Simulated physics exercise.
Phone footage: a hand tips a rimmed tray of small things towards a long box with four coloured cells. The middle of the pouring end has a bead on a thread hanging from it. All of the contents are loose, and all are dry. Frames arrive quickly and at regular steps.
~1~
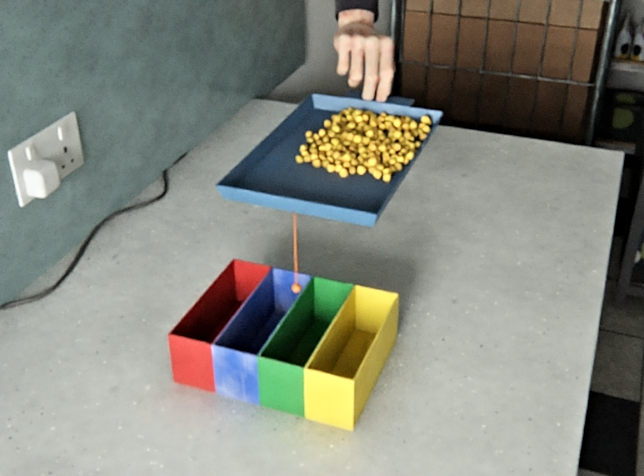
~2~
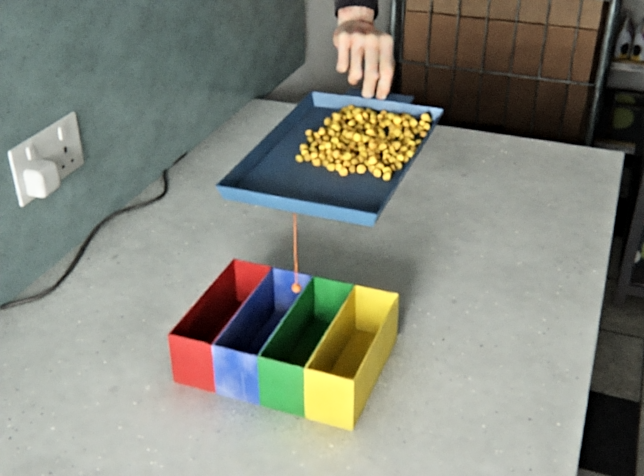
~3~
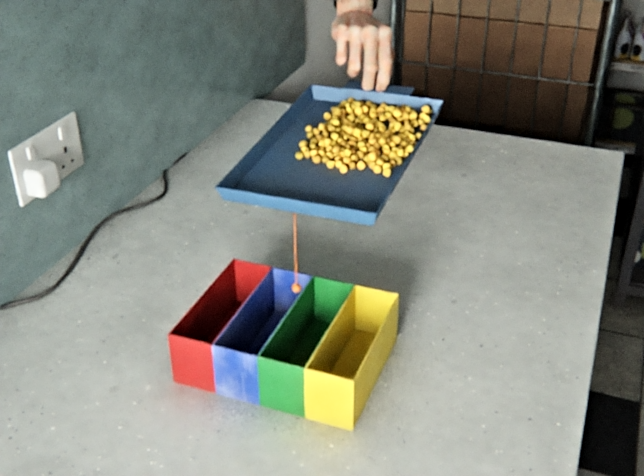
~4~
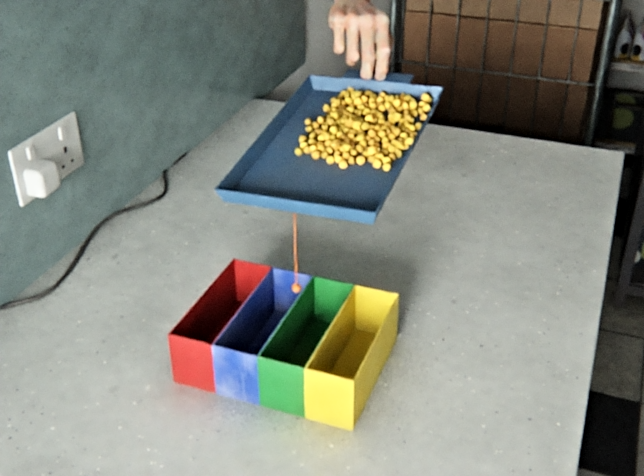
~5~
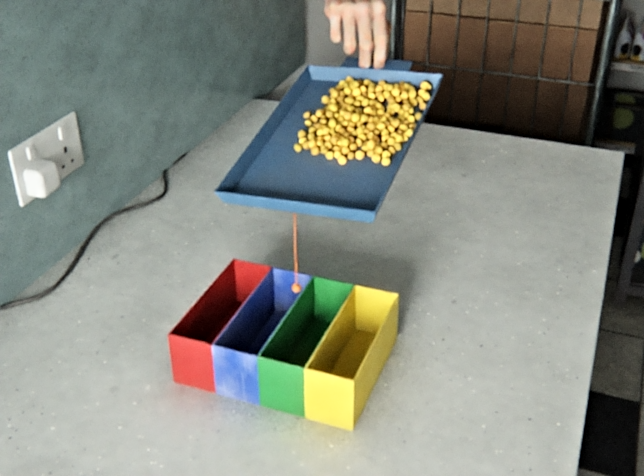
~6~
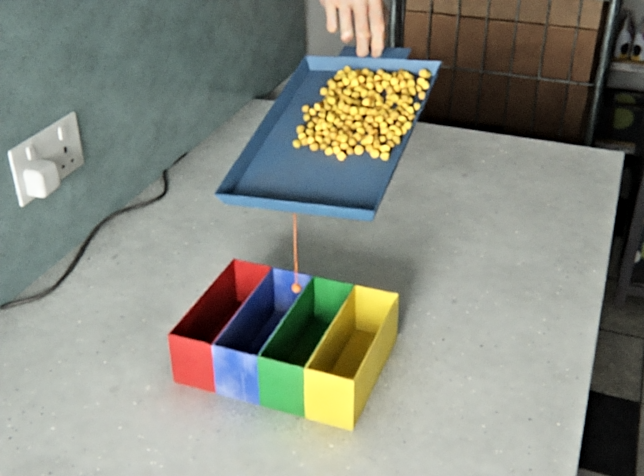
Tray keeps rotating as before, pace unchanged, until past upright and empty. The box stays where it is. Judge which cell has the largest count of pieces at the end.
Largest count: Red.
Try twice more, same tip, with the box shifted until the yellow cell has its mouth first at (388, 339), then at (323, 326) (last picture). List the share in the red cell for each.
30 and 30 in a hundred.
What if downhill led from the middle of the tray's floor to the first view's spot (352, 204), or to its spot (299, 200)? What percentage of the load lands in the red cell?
Shares, approx.: 0 %, then 30 %.
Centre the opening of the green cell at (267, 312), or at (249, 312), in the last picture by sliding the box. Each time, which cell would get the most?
Try one goes to the blue cell; try two goes to blue.
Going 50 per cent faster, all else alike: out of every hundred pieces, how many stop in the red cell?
Something like 40 percent, give or take.
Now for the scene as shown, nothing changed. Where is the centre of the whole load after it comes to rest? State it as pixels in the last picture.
The centre comes to rest near (226, 351).
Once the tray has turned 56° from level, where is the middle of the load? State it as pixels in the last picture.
I'd mark it close to (261, 186).
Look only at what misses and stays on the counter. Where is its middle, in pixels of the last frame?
It's centred close to pixel (150, 341).
Shortly afterwards, tray tipped steeply; the bulk on the tray; only a few in the red cell; a little falling or outside the box.
Next, tray tipped right over; near two thirds on the tray; a little in the red cell; a little in the blue cell; only a few in the green cell; a little falling or outside the box.
Some moments later, tray tipped past a quarter turn; near half in the red cell; near a quarter in the blue cell; a little in the green cell; a little falling or outside the box.
In the end, tray tipped past a quarter turn; near half in the red cell; near a quarter in the blue cell; a little in the green cell; none at all in the yellow cell; a little outside the box.
